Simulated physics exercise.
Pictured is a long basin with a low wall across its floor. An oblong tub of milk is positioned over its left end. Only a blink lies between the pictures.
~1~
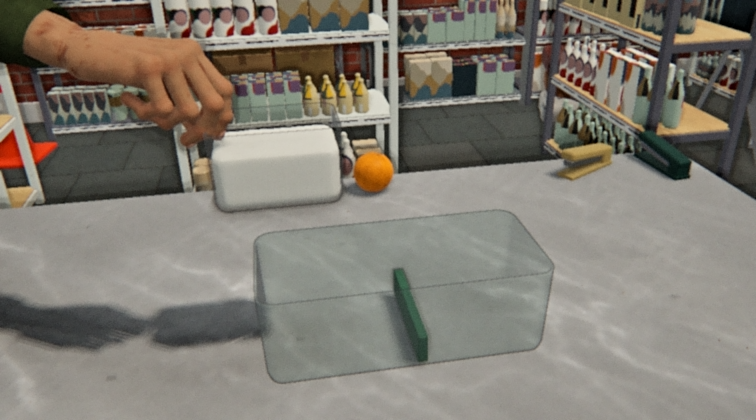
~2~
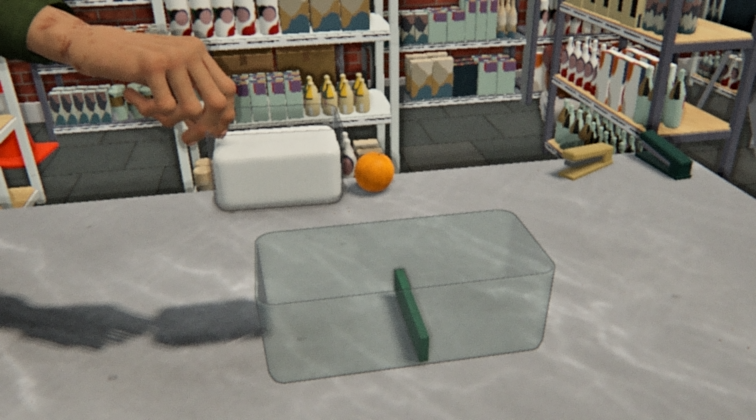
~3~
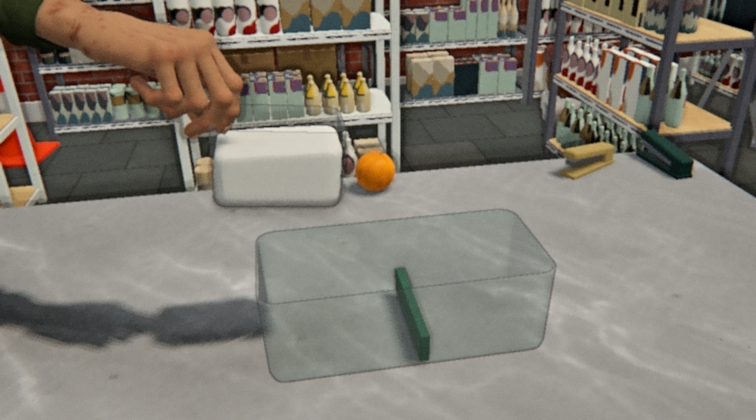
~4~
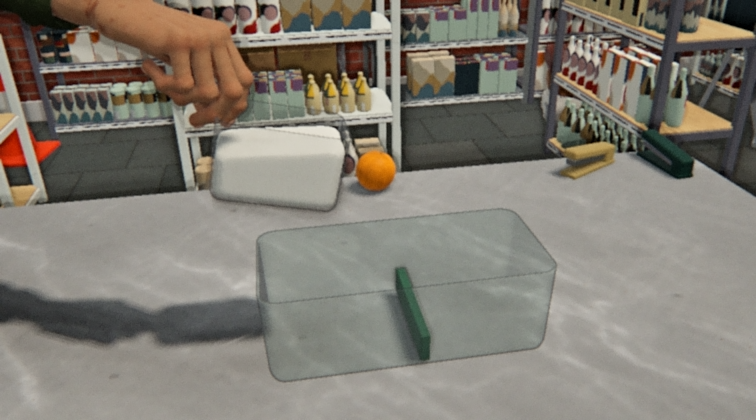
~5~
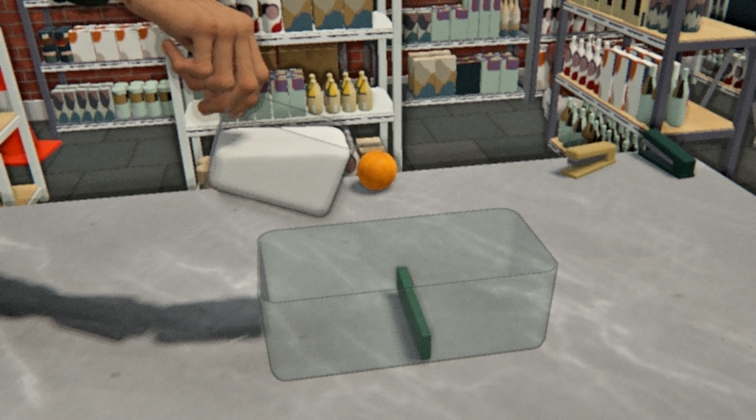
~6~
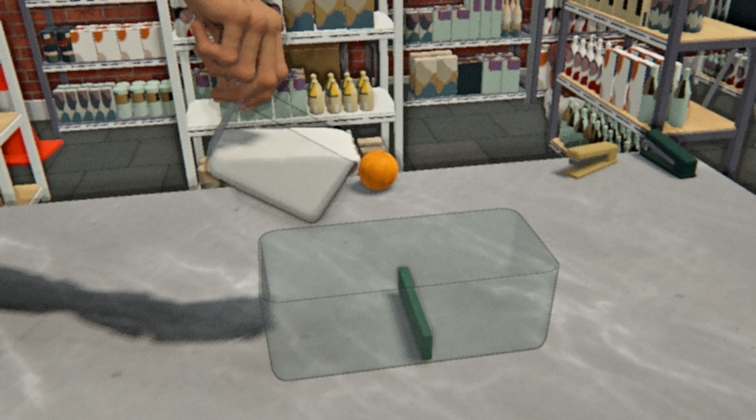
In a shop with stocked shelves, a hand hangs above a white oblong tub on a grey counter, behind a clear basin with a low green wall across its floor. The tub starts level, then leans gradually down to the right, steeper and steeper, as the hand shifts right and its fingers curl.
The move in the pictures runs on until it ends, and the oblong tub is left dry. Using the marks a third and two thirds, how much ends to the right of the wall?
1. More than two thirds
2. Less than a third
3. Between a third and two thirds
Less than a third (2).
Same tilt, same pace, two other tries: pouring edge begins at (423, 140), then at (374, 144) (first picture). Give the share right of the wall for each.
Roughly 90 in a hundred the first time and 60 in a hundred the second.
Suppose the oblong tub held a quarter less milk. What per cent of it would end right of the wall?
Roughly 10 in a hundred.
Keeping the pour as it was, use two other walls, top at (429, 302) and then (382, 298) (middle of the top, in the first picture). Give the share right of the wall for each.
10 % then 65 %, approximately.
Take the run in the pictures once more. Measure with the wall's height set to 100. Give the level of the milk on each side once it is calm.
About 50 left, about 20 right.
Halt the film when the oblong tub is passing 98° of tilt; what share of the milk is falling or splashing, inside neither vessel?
Around 35 in a hundred.
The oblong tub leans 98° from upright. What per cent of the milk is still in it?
It still holds close to 25 per cent at that lean.
A moment on, the oblong tub is tipped on its side and 27 per cent is still to pour, 23 is left of the wall and 13 right of it.
Next, the oblong tub is tipped right over and 4 per cent is still to pour, 66 is left of the wall and 24 right of it.
Then the oblong tub is tipped right over and 0 per cent is still to pour, 72 is left of the wall and 26 right of it.
Later the oblong tub is tipped right over and 0 per cent is still to pour, 72 is left of the wall and 26 right of it.
Finally, 72 per cent lies left of the wall, 26 right of it and 1 outside.
